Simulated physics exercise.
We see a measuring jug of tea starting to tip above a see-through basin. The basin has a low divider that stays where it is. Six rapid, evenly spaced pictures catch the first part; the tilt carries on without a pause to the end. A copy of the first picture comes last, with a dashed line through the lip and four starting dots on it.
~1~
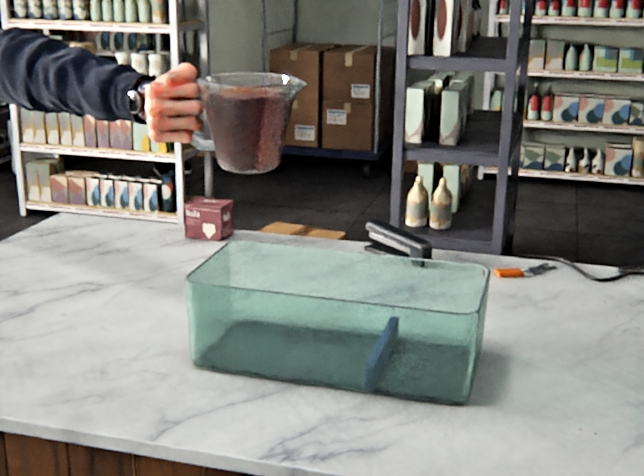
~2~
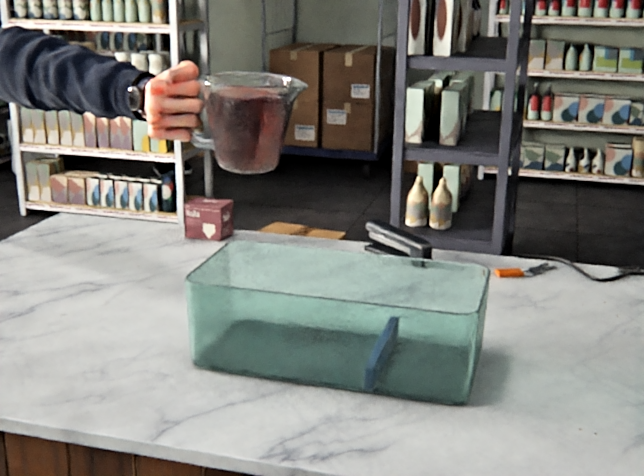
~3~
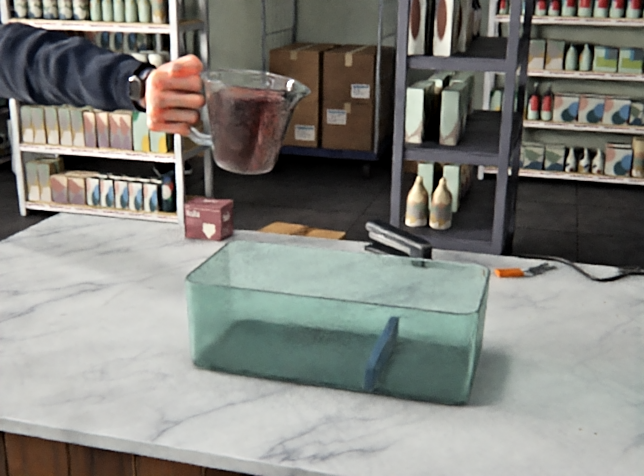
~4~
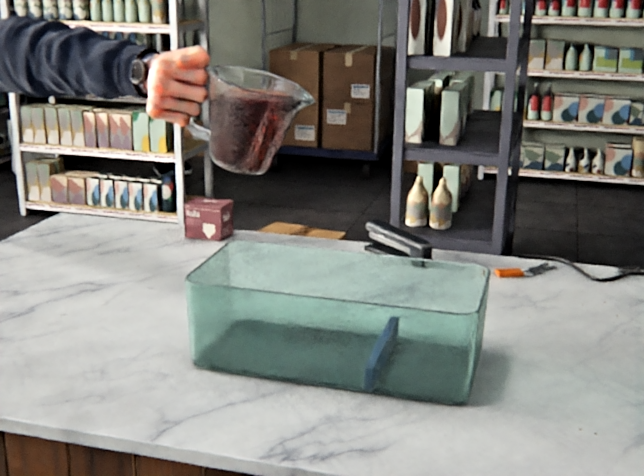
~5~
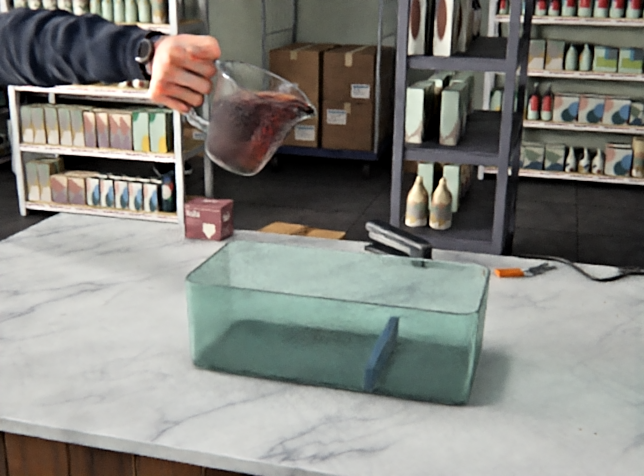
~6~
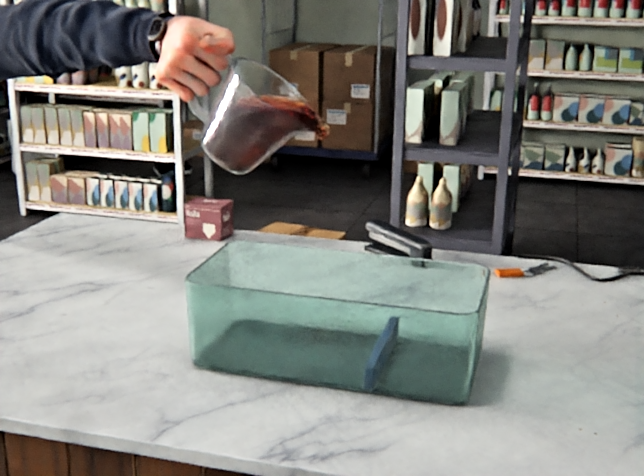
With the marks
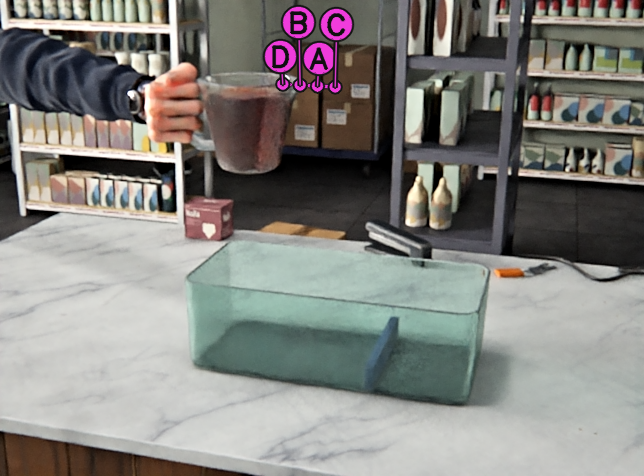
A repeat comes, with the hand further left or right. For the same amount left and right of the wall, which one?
C beats the others.
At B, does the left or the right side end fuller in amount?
The left side.
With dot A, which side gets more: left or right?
The left one.
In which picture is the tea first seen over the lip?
In picture 6.
In magenta, A at (317, 86); B at (300, 85); C at (335, 86); D at (282, 84).
With A, about 73 % ends left of the wall and 22 % right of it; 5 % is lost outside.
With B, about 85 % ends left of the wall and 9 % right of it; 6 % is lost outside.
With C, about 51 % ends left of the wall and 47 % right of it.
With D, about 84 % ends left of the wall and 12 % right of it; 4 % is lost outside.
